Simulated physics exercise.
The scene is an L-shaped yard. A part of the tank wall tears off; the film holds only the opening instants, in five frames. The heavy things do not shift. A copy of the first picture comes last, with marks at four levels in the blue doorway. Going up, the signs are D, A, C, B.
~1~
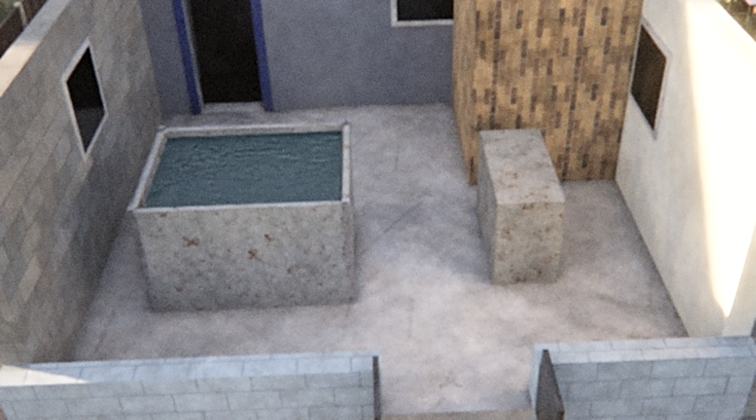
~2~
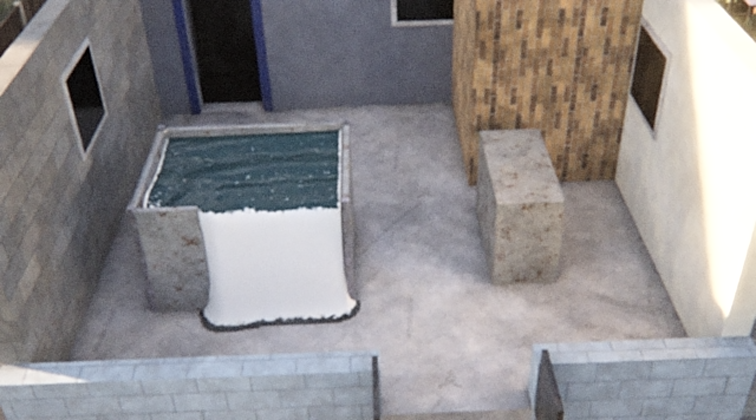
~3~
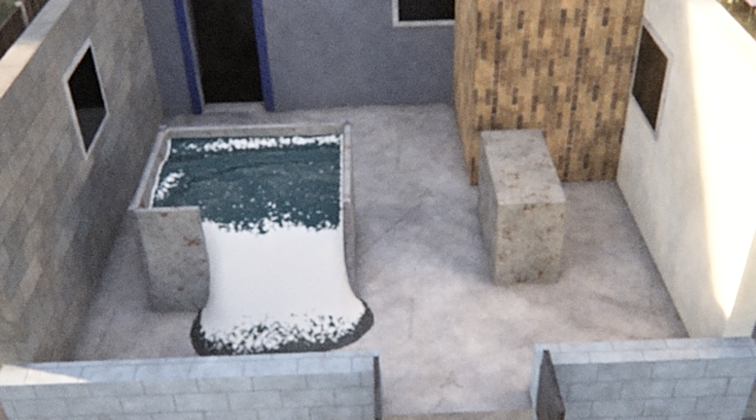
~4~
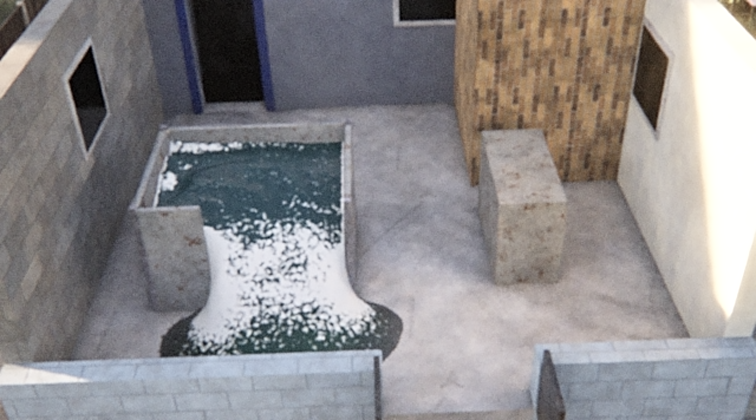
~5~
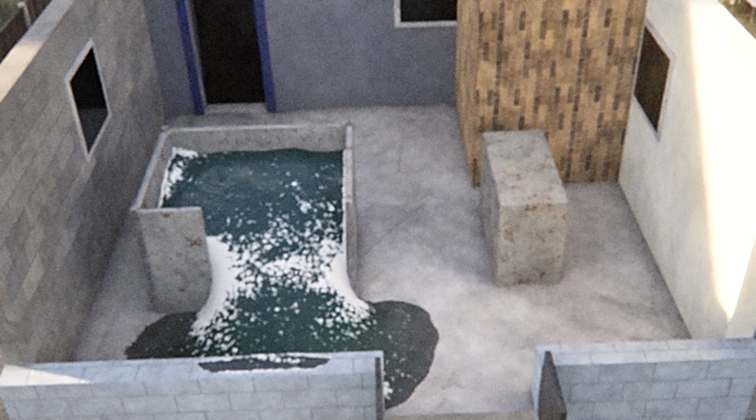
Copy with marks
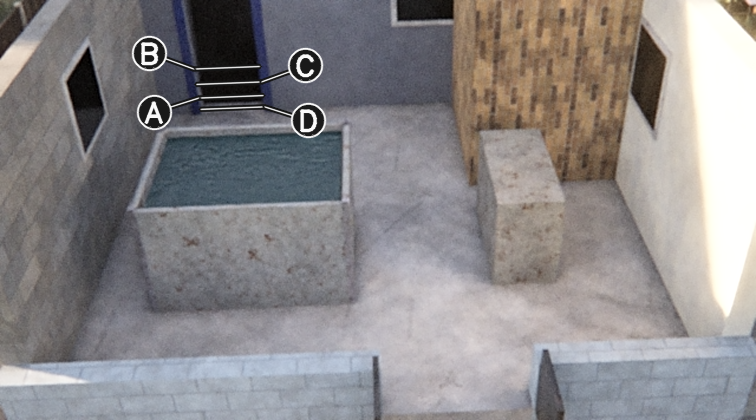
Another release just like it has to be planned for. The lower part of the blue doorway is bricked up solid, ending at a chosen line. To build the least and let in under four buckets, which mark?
The limit is A.
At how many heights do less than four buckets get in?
Three of them.
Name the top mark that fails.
D it is.
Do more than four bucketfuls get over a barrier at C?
No, not at all.
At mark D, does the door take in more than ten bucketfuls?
Yes, it does.
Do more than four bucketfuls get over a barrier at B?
No, not at all.
On the marked copy, A at (231, 96); B at (226, 67); C at (229, 83); D at (232, 108); from the bottom up D, A, C, B.
With A, a splash gets over, under a bucket.
With B, nothing gets over.
With C, nothing gets over.
With D, dozens of bucketfuls pour in.
